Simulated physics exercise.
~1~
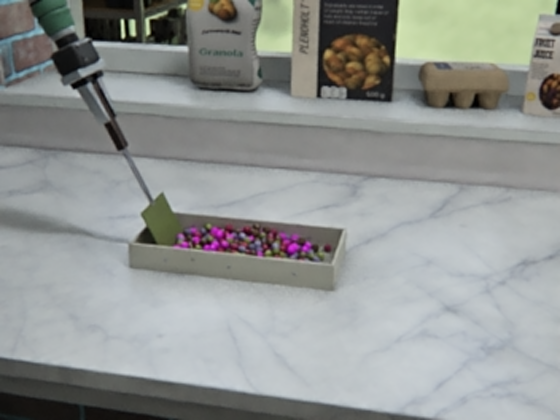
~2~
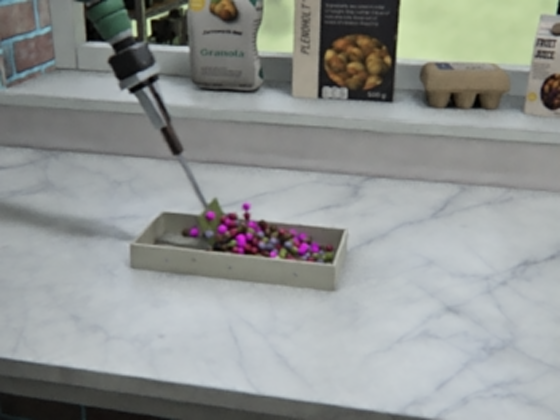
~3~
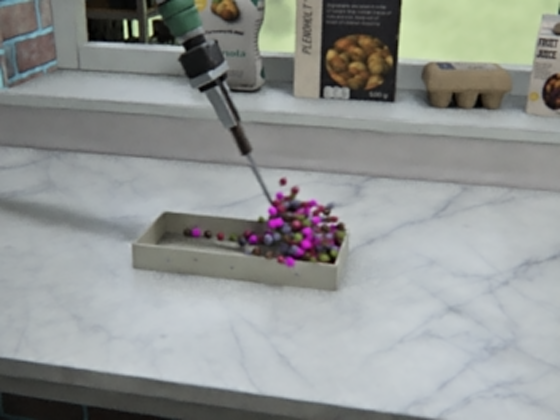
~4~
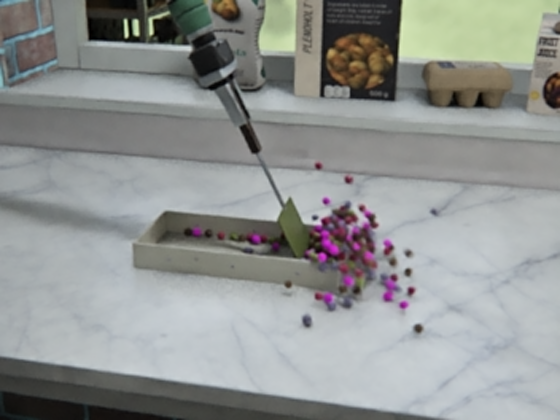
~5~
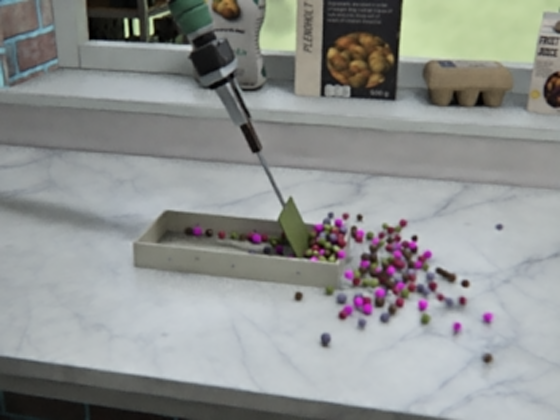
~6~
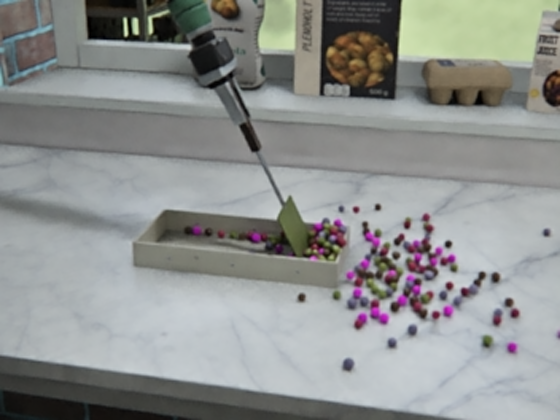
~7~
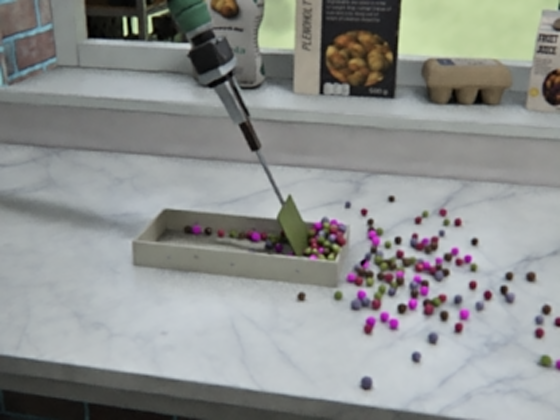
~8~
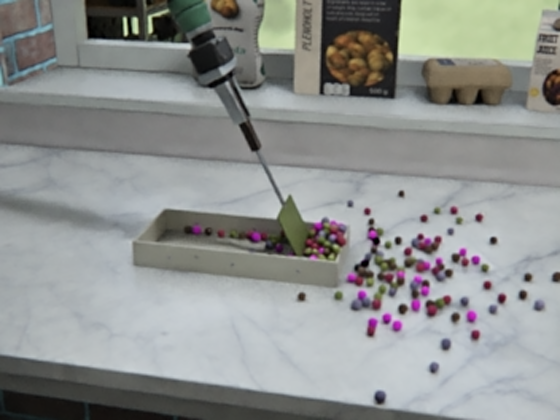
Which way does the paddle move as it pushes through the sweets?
The paddle moves to the right, from the left end of the trough towards its right end.
